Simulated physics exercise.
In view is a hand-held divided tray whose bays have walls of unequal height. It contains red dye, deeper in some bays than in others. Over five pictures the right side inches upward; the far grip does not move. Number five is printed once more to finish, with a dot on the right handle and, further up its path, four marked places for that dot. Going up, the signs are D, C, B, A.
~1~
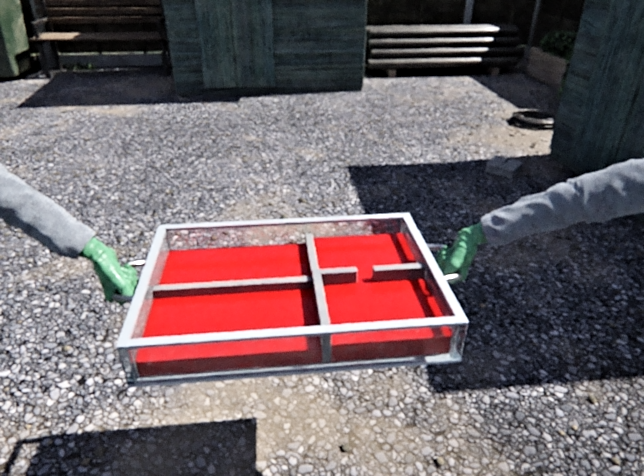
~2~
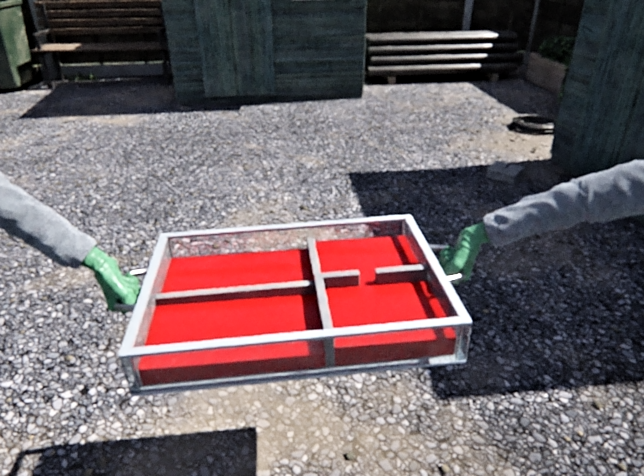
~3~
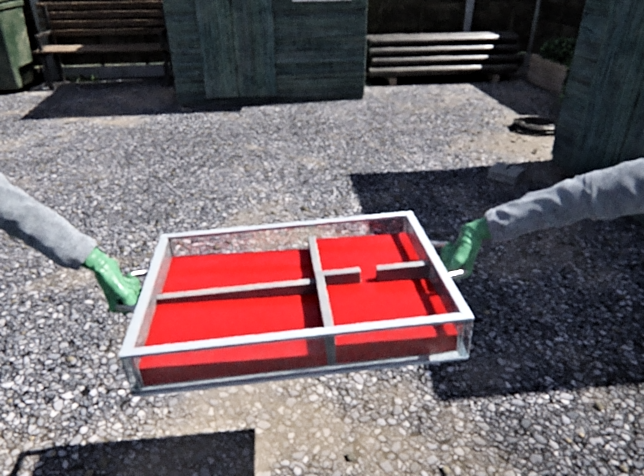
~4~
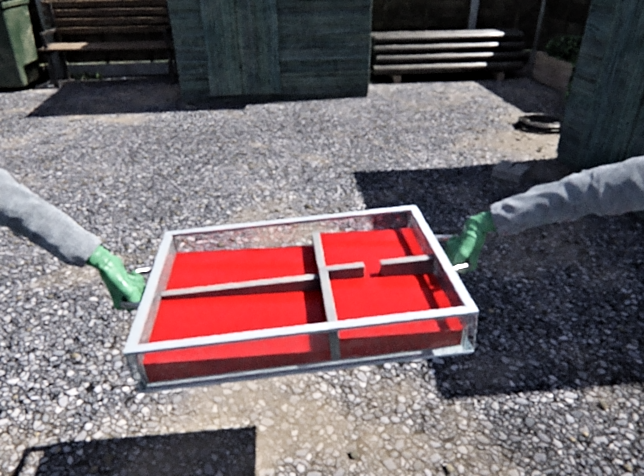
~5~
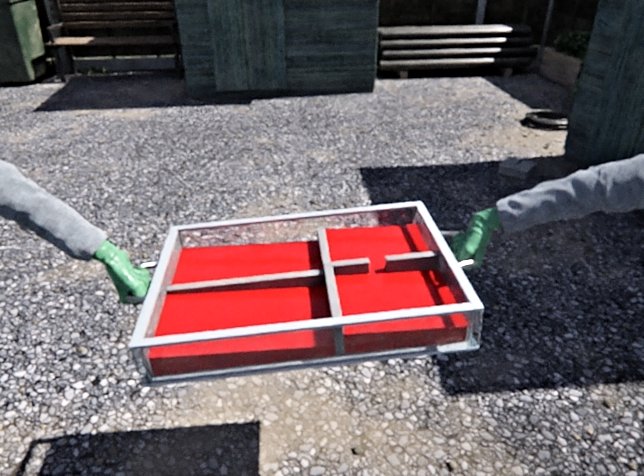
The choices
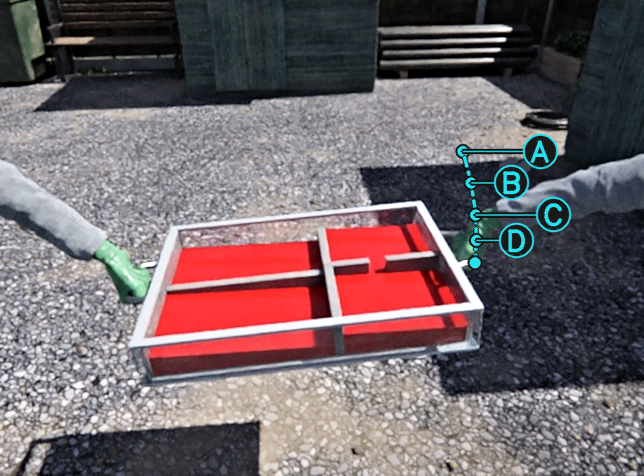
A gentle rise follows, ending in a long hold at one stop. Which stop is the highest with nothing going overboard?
C.
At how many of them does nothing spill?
Two of the four.
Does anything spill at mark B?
Yes, that goes wrong.
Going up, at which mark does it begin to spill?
That is mark B.
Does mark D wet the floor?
No, not at all.
On the marked copy, A at (462, 151); B at (471, 182); C at (475, 214); D at (476, 240).
If A is chosen, about 37 % goes over the rim.
If B is chosen, about 16 % goes over the rim.
If C is chosen, nothing spills; the back left bay holds the most.
If D is chosen, nothing spills; the front left bay holds the most.
